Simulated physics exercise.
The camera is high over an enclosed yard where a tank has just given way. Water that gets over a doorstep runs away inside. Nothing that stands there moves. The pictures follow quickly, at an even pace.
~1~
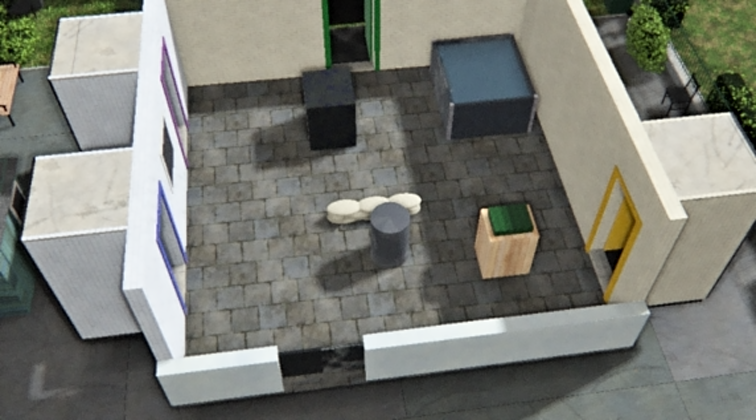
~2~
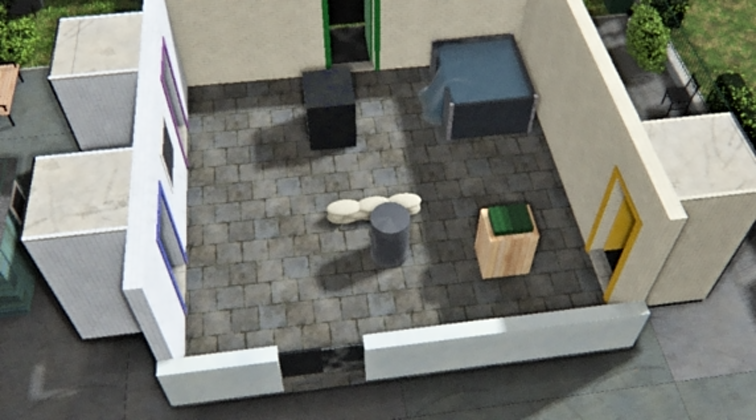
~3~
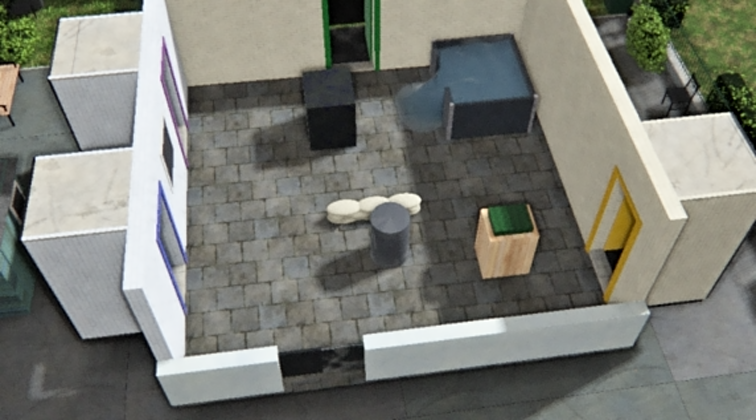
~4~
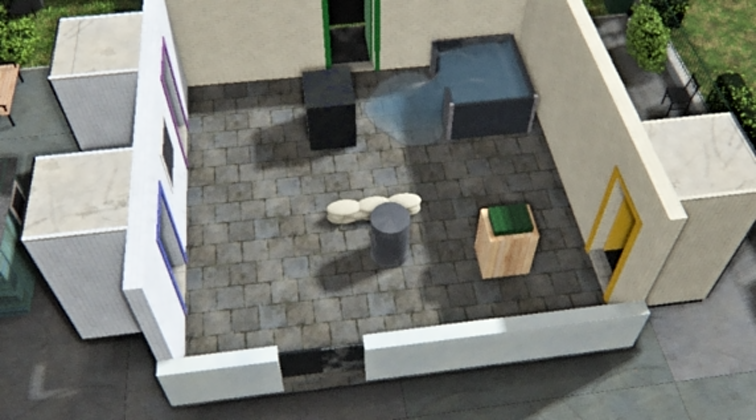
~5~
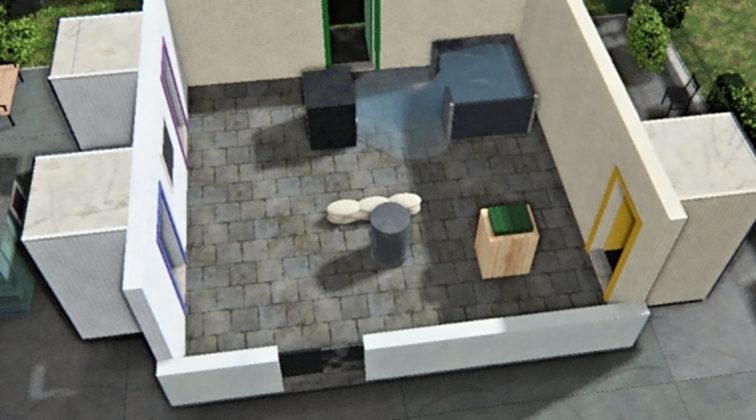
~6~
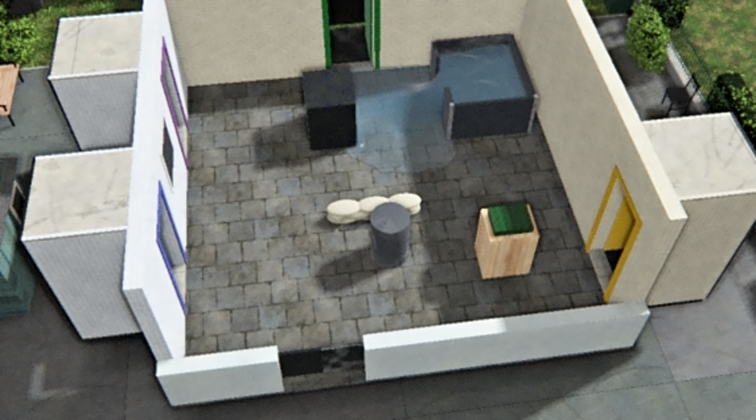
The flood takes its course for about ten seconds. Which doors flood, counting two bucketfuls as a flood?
The green door lets in a lot; the purple door admits no more than that; the yellow door admits no more than that; the blue door lets in a lot.
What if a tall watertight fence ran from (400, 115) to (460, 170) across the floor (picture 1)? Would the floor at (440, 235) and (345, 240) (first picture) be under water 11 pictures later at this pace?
In turn: Dry, free of water.
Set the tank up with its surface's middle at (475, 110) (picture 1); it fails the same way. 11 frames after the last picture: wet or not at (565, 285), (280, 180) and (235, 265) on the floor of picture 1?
In that order: Free of water, wet, flooded.
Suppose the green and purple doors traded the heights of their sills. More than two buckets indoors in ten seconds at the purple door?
Then: Purple door lets more in.
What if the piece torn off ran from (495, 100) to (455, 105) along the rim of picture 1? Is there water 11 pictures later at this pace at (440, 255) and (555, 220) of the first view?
In that order: Under water, under water.
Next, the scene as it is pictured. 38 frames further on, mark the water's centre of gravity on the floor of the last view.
At about (349, 172).
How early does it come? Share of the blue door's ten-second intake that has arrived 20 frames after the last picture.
About 15 per cent.
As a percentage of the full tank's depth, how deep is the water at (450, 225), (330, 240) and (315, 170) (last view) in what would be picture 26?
In that order: 2, 0 and 2 per cent.
A moment on, water covers 25 % of the floor; the green door under two buckets in, the purple door not reached, the yellow door not reached, the blue door not reached.
Next, water covers 30 % of the floor; the green door over two buckets in, the purple door not reached, the yellow door not reached, the blue door not reached.
Then, water covers 55 % of the floor; the green door far over two buckets in, the purple door wet at the sill, nothing in, the yellow door not reached, the blue door under two buckets in.
Later, water covers 75 % of the floor; the green door far over two buckets in, the purple door wet at the sill, nothing in, the yellow door wet at the sill, nothing in, the blue door over two buckets in.
In the end, water covers 95 % of the floor; the green door far over two buckets in, the purple door wet at the sill, nothing in, the yellow door under two buckets in, the blue door over two buckets in.
